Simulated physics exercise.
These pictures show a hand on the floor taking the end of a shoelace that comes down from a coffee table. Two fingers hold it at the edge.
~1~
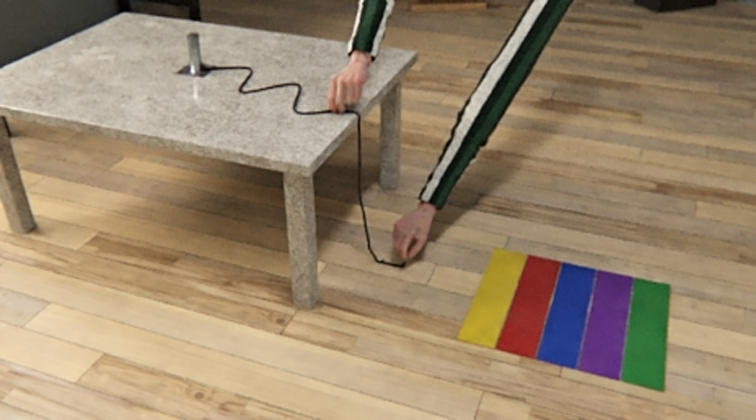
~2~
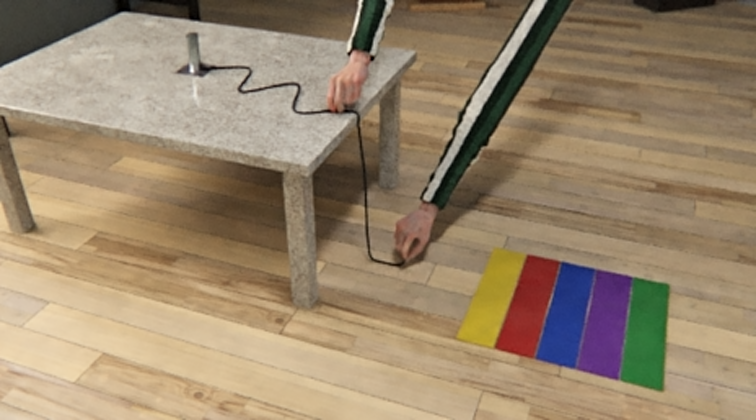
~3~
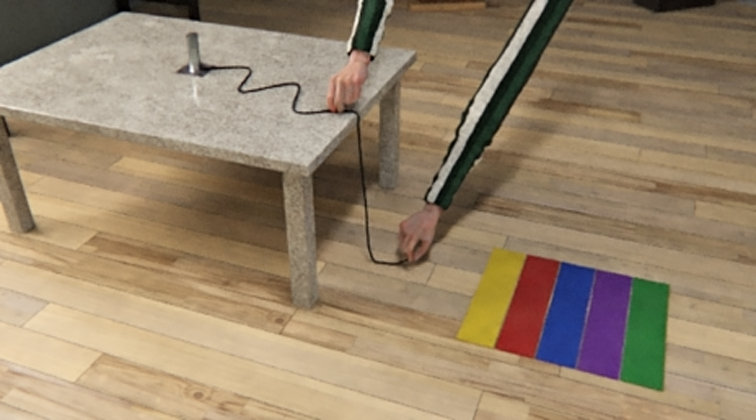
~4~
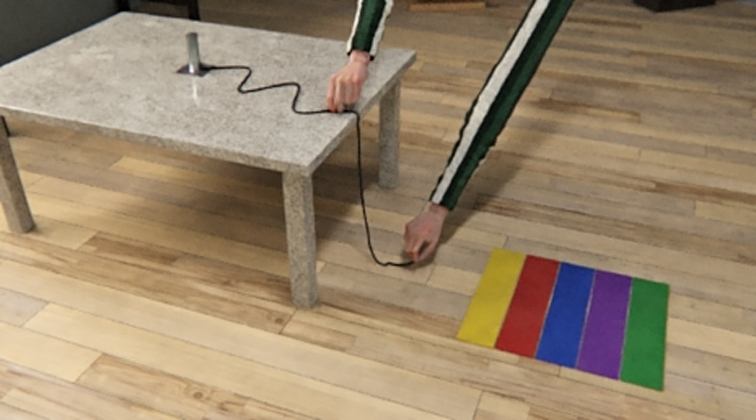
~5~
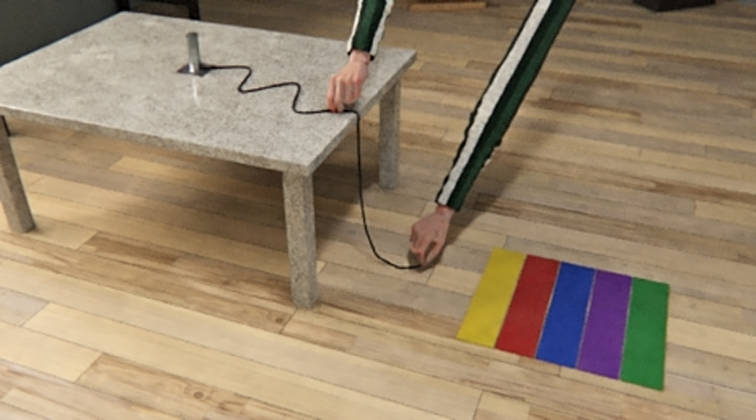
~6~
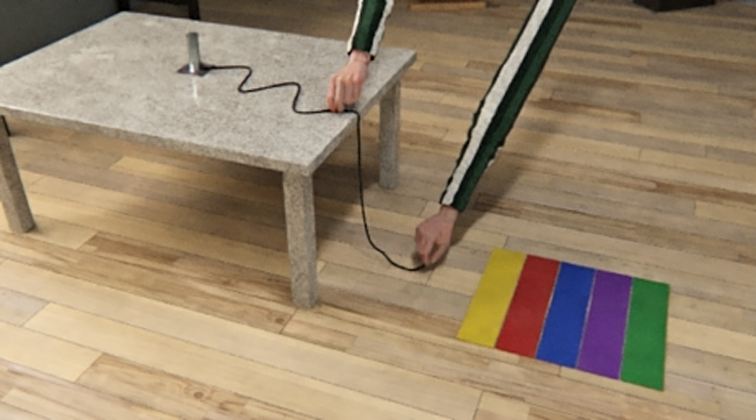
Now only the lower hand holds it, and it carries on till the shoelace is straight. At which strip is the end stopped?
It gets as far as the green strip.
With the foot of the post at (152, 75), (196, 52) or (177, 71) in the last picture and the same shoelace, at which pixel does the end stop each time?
Try by try, around (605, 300), (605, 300) and (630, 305).
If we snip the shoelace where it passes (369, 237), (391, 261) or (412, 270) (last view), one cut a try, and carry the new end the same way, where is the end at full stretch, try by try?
Near (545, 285), (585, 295) and (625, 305).
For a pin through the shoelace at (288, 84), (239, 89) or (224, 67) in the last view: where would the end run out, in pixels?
About (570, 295), (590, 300) and (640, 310).
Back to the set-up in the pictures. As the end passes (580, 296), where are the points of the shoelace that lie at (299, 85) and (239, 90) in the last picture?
They go to (348, 103) and to (289, 90).
Soon after, end near (580, 296); over blue.
After that, end near (623, 305); over purple.
At the stop, end near (649, 311); over green. The green one.
